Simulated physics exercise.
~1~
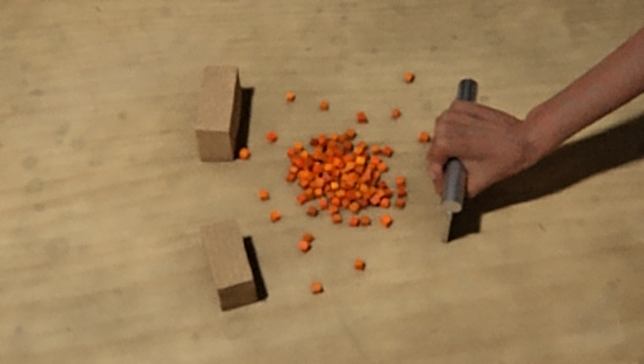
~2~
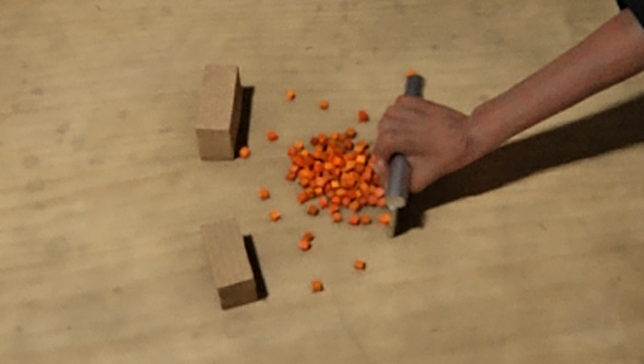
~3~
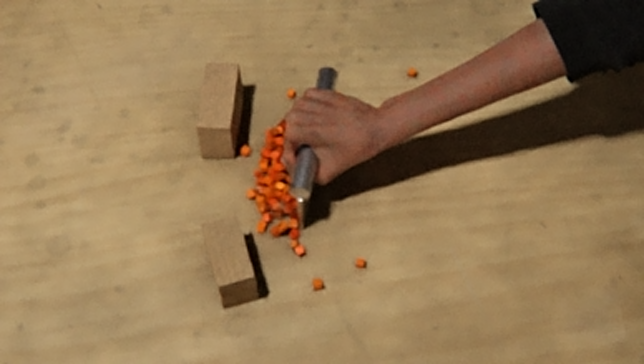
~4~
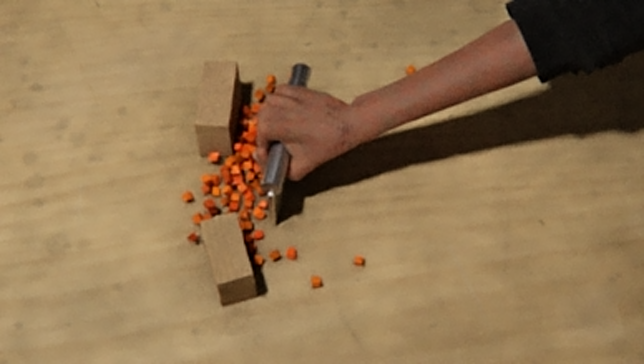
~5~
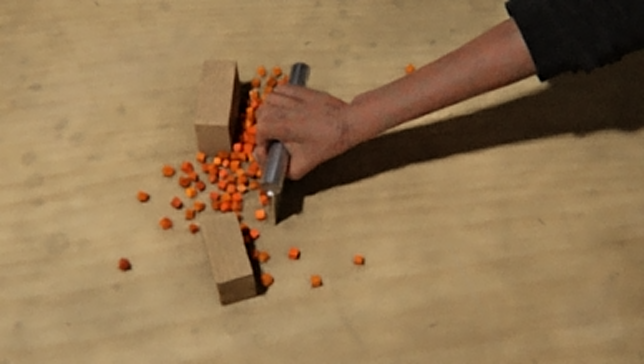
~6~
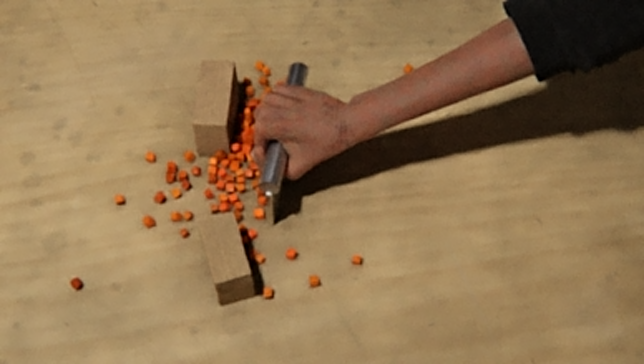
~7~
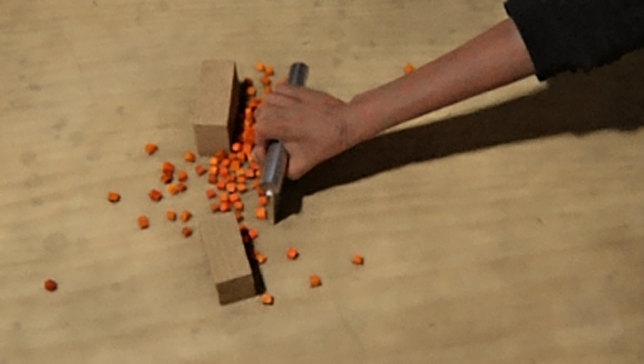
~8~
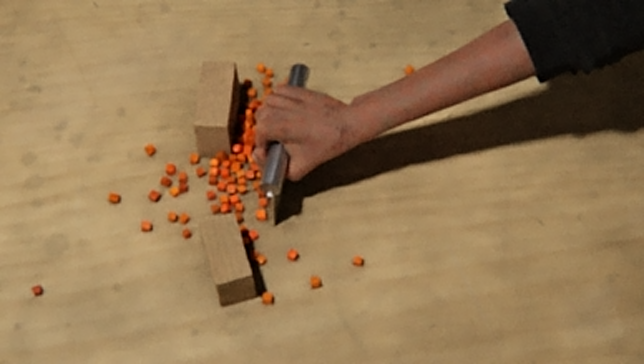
On a wooden surface, a hand scrapes orange cubes left; some scatter through the blocks' gap.
